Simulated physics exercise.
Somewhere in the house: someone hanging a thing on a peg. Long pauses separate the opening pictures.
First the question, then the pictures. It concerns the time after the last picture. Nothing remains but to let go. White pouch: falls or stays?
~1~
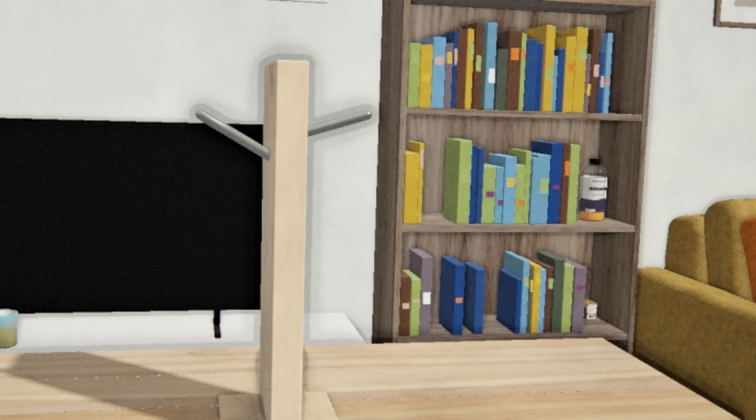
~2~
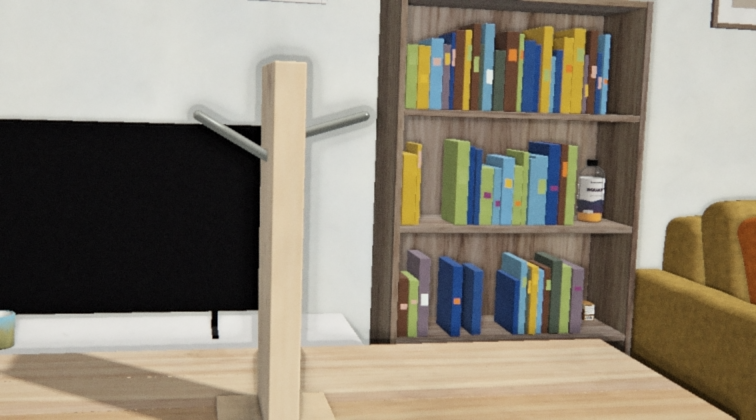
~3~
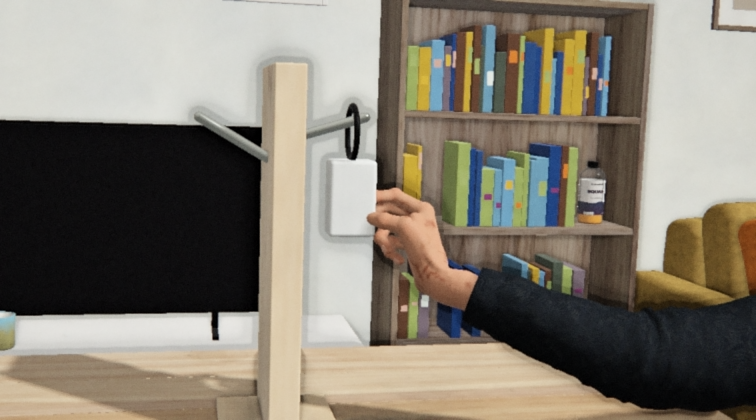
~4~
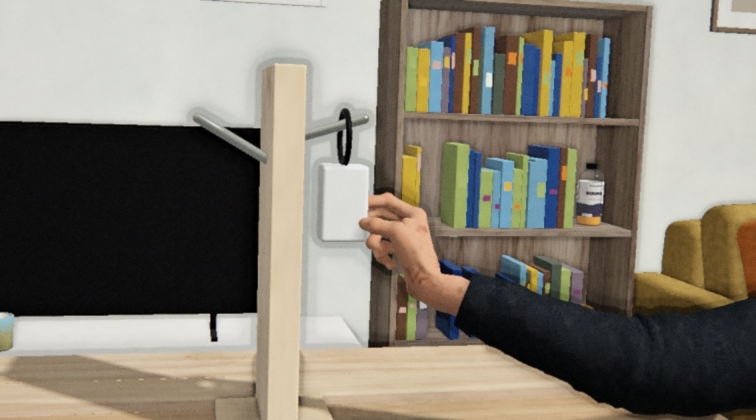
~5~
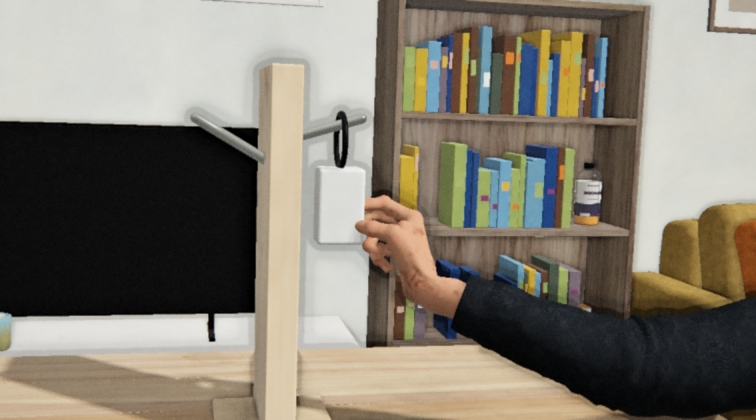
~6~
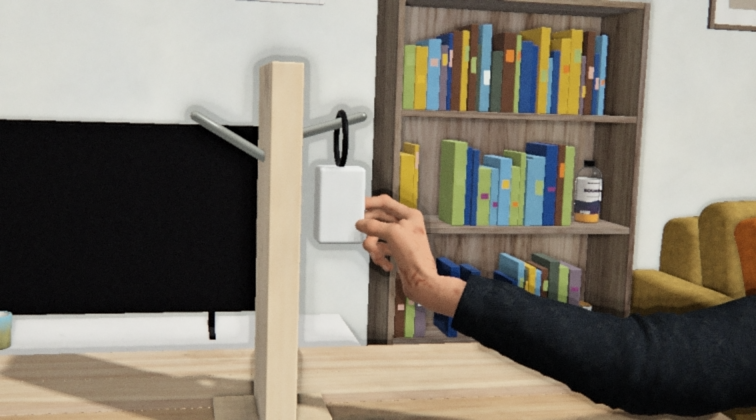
It ends up suspended.
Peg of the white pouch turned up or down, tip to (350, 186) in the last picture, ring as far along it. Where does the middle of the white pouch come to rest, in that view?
(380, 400), roughly.
Then, 0.10 s past the last view, white pouch leaning 7° off how it started near (335, 180).
Then, 0.18 s past the last view, white pouch leaning 14° off how it started near (323, 184).
Then, 0.26 s past the last view, white pouch leaning 4° off how it started near (318, 184).
Finally, the white pouch stays on its peg, near (318, 185).
